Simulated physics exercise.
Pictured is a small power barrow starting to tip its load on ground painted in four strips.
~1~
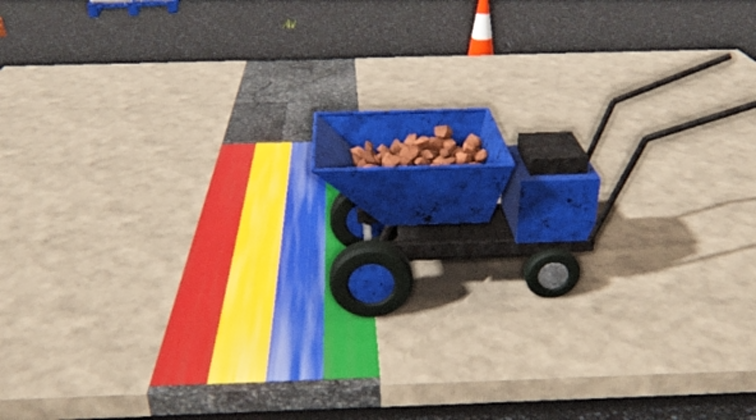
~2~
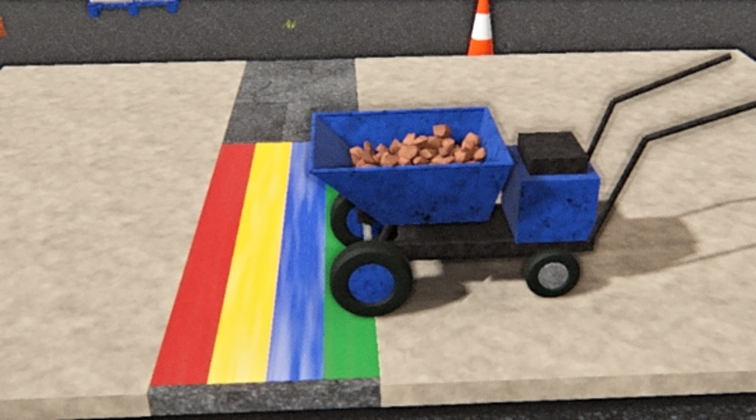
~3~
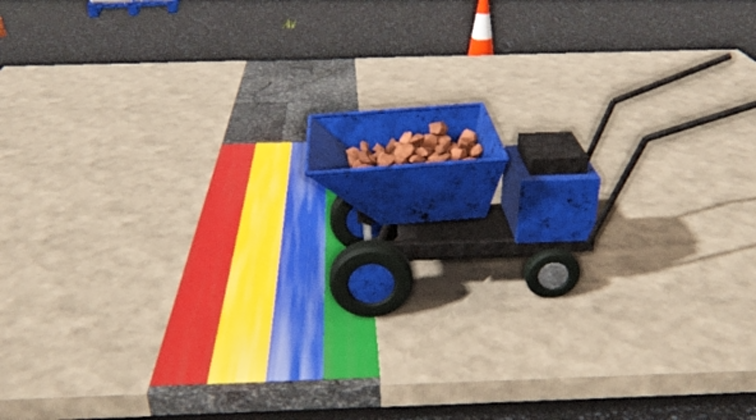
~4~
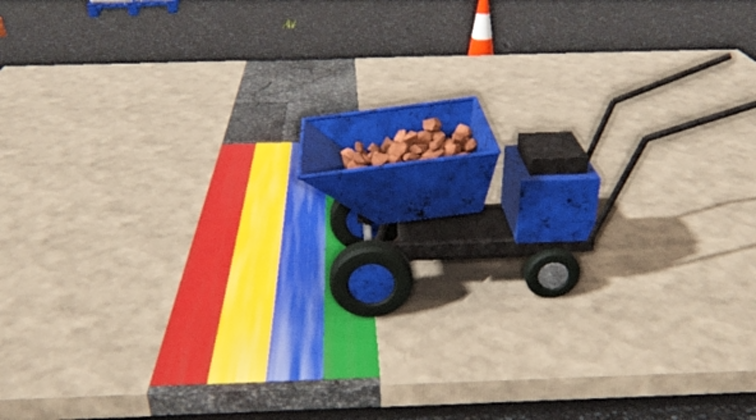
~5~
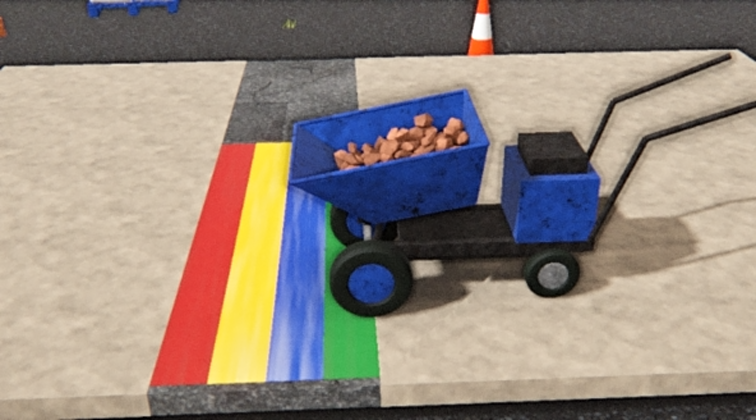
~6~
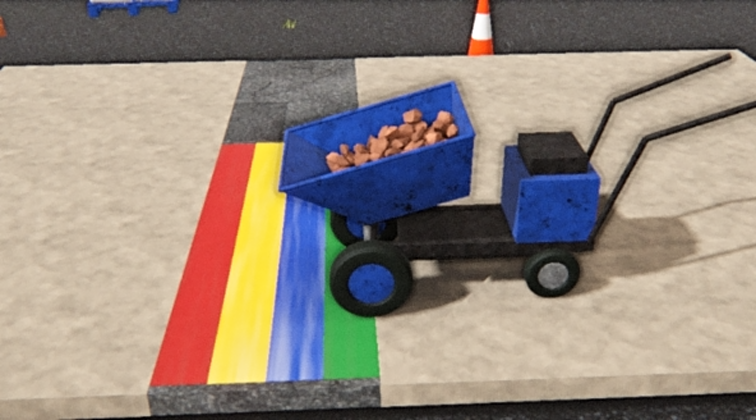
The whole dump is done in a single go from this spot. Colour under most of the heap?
Red.
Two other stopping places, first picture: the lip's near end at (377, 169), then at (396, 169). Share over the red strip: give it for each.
You'd get around 20 in a hundred, then 10 in a hundred.
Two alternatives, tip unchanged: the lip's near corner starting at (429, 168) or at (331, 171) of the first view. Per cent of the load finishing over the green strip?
In order: 20 % and 0 %.
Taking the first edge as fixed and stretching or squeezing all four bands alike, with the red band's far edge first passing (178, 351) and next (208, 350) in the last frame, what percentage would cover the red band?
I'd say about 40 % for the first and about 20 % for the second.
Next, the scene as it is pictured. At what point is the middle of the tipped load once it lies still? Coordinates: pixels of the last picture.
The centre comes to rest close to (200, 278).
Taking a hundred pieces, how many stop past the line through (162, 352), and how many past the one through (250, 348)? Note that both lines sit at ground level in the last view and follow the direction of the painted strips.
Some 30 and some 90 per cent, respectively.
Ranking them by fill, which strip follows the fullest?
The answer is yellow.
Shortly afterwards, skip tipped steeply; the whole lot in the skip.
Next, skip tipped steeply; all but a few in the skip; only a few over the yellow strip; a little over the red strip.
Some moments later, skip tipped right over; a little in the skip; a little over the yellow strip; near half over the red strip; near a quarter off the paint.
In the end, skip tipped right over; a little in the skip; none at all over the green strip; none at all over the blue strip; near a quarter over the yellow strip; near half over the red strip; near a quarter off the paint.
